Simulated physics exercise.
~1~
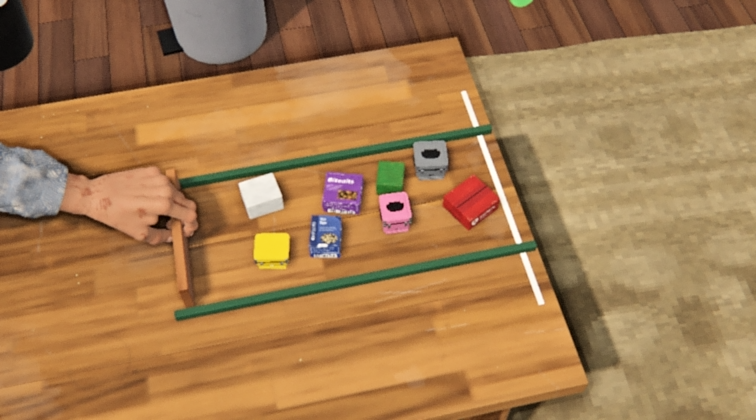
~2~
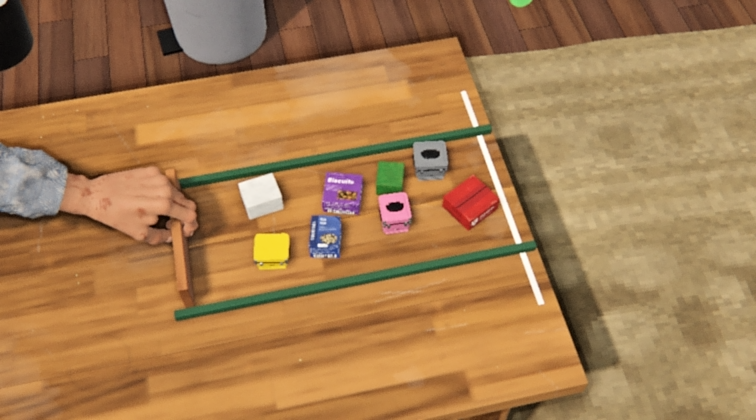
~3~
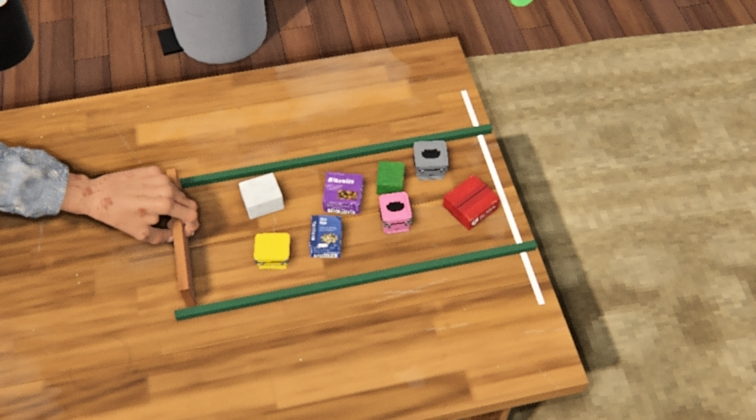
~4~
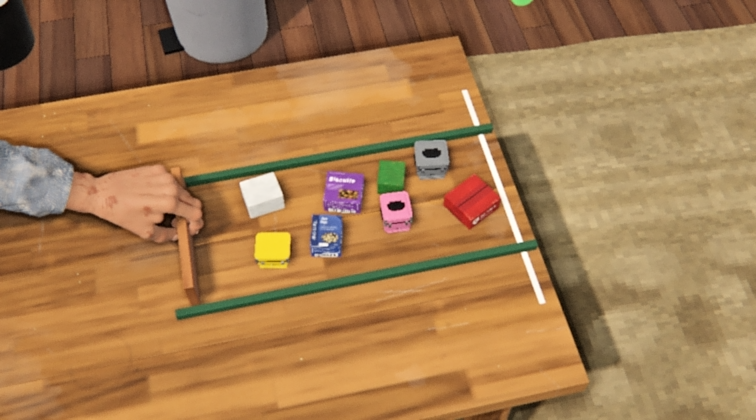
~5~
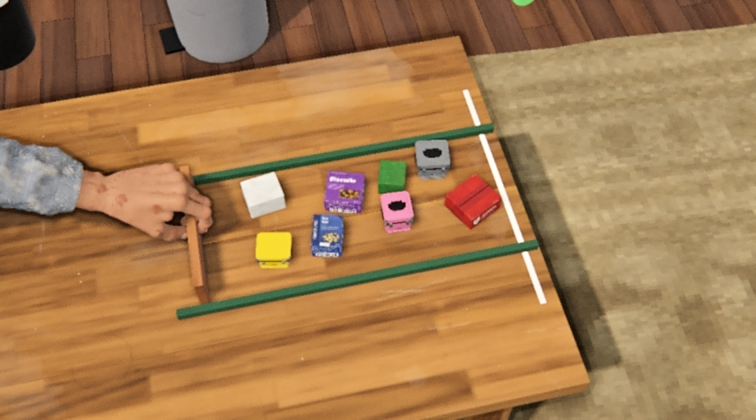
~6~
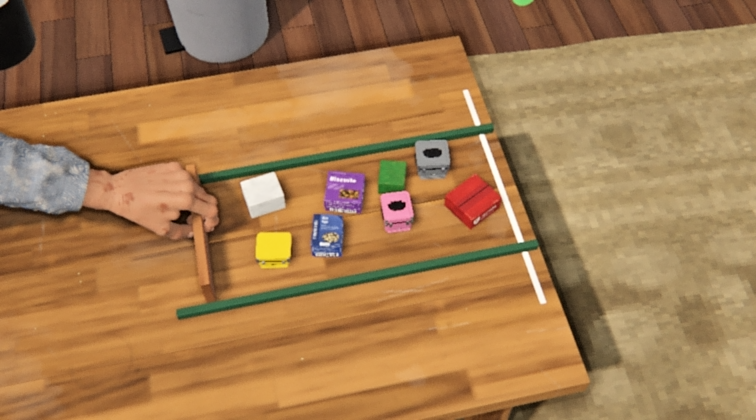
A wooden table beside a tan rug on a plank floor is seen from above at an angle, the view holding almost still. Between two green rails sit white, yellow, purple, blue, green, pink, grey and red boxes and blocks, with white tape at the right. At the left, a hand in a grey-blue sleeve first holds a wooden board still, then slides it slightly rightward, the objects staying put.
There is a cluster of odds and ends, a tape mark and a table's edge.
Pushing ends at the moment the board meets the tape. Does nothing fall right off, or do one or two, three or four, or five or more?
Count them up and five or more have fallen.
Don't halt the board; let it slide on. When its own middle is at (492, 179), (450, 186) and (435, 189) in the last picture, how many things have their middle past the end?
In order, that gives 6, then 4, then 3.
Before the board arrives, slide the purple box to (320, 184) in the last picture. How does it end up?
That one drops down.
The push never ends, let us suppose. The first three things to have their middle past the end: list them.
In order: The grey case, the red box, the green block.
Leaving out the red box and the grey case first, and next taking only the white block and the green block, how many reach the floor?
5 and 5.
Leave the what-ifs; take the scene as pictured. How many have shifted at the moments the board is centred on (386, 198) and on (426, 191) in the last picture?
8 and 8.
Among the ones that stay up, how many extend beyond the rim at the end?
Overhanging ones - 1.
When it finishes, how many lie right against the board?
1 touch it.
Early on, none off yet; red box at rest near (473, 201); grey case at rest near (432, 159); green block at rest near (392, 178).
A while later, none off yet; red box travelled a little near (492, 201); grey case travelled about its own width near (476, 149); green block travelled well along near (451, 164).
Further along, two off so far; red box in the air near (531, 314); grey case in the air near (516, 311); green block leaning well over near (525, 164).
Finally, the number that fall off is five or more; lost, white block, blue box, purple box, pink case, green block, grey case and red box.
